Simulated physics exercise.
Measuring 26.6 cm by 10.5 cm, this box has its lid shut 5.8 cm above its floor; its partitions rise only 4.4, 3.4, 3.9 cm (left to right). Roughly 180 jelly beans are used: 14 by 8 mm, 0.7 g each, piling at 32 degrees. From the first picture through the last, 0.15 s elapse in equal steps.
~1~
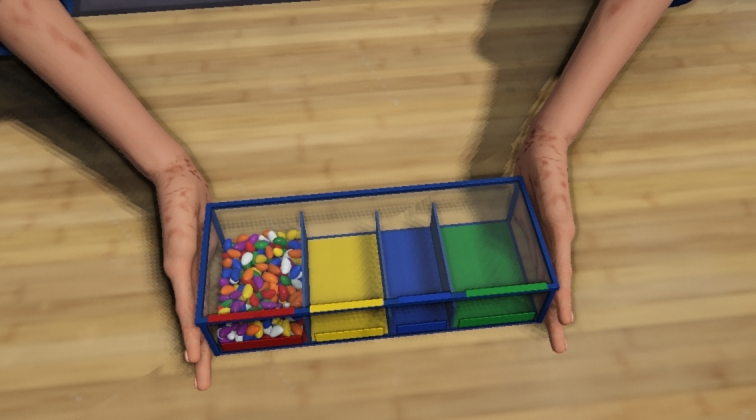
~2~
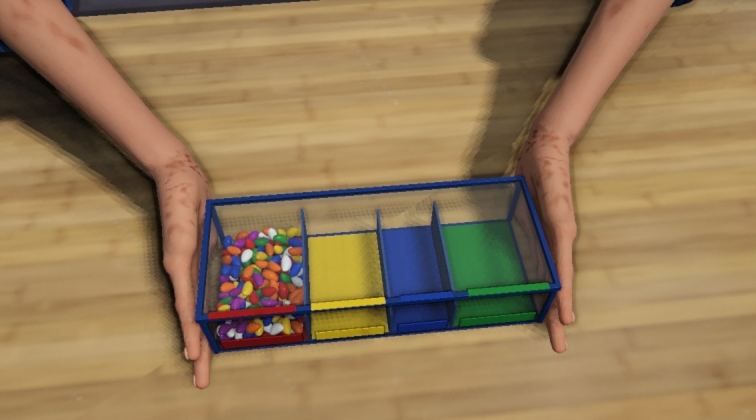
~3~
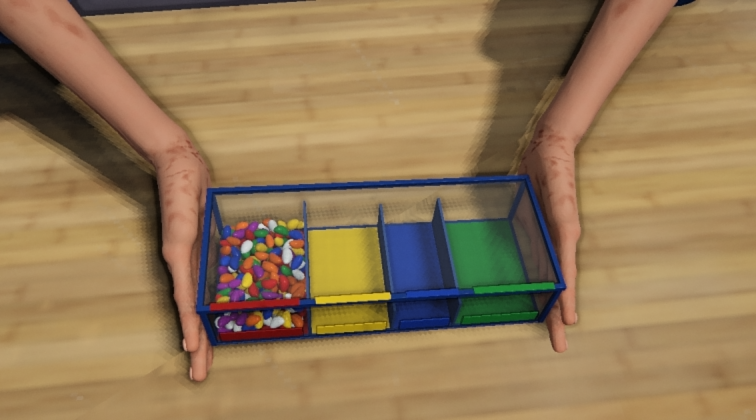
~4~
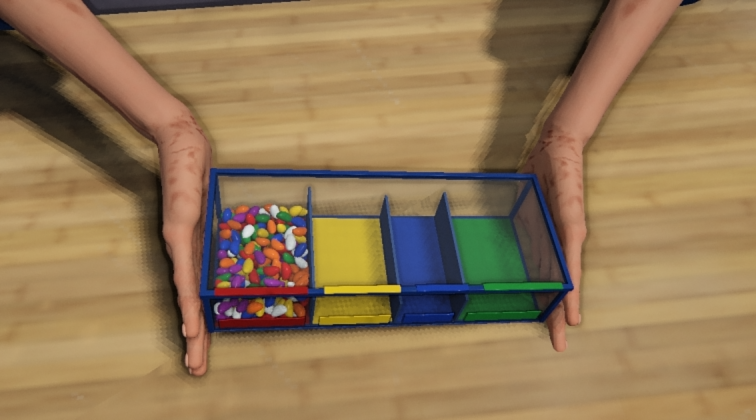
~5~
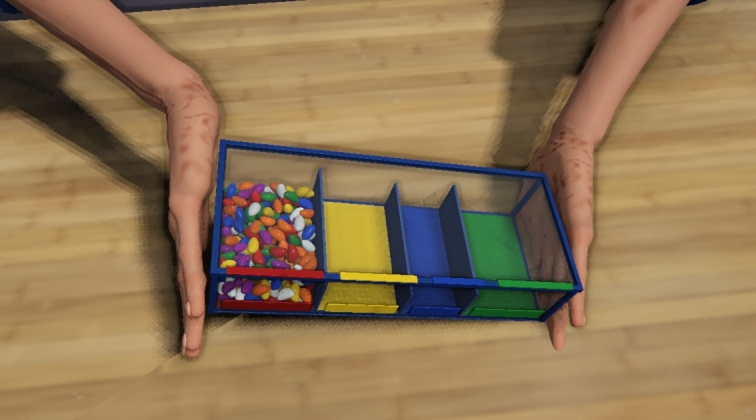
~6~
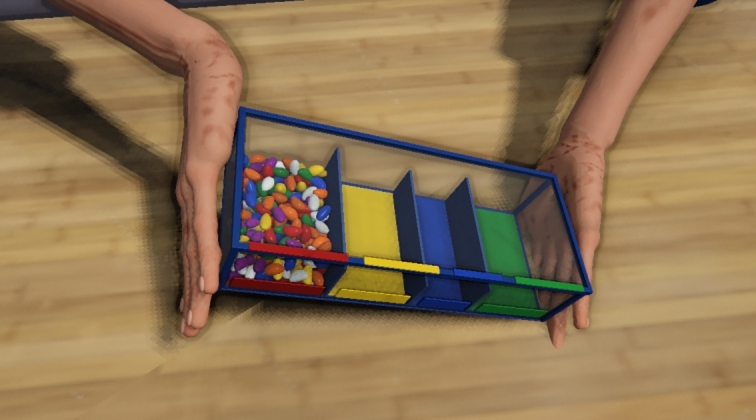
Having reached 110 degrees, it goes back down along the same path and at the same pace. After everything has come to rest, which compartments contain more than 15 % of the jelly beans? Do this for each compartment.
Red: Passes the mark; blue: Misses the mark; green: Misses the mark; yellow: Misses the mark.
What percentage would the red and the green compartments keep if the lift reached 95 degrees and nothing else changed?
With that change it's red at 90 per cent and green at 5 per cent.
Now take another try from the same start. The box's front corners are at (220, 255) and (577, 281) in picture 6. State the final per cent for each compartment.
Red 90, blue 0, green 5, yellow 5.
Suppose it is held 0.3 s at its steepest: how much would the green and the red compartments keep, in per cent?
Green 10; red 90.
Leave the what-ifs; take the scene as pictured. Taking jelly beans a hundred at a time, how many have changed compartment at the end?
I'd put it at about 10 per cent.
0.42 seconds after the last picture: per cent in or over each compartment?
Per cent by colour: Red 95; blue 0; green 0; yellow 5.
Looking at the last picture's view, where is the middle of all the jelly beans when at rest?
(279, 292).
Then, 0.42 s after the last picture, tilt 109 degrees; red 95 %, yellow 5 %.
Then, 0.72 s after the last picture, tilt 46 degrees; red 90 %, green 5 %, yellow 5 %.
Then, 1.10 s after the last picture, tilt 0 degrees; red 90 %, green 5 %, yellow 5 %.
In the end, red 90 %, blue 0 %, green 5 %, yellow 5 %.
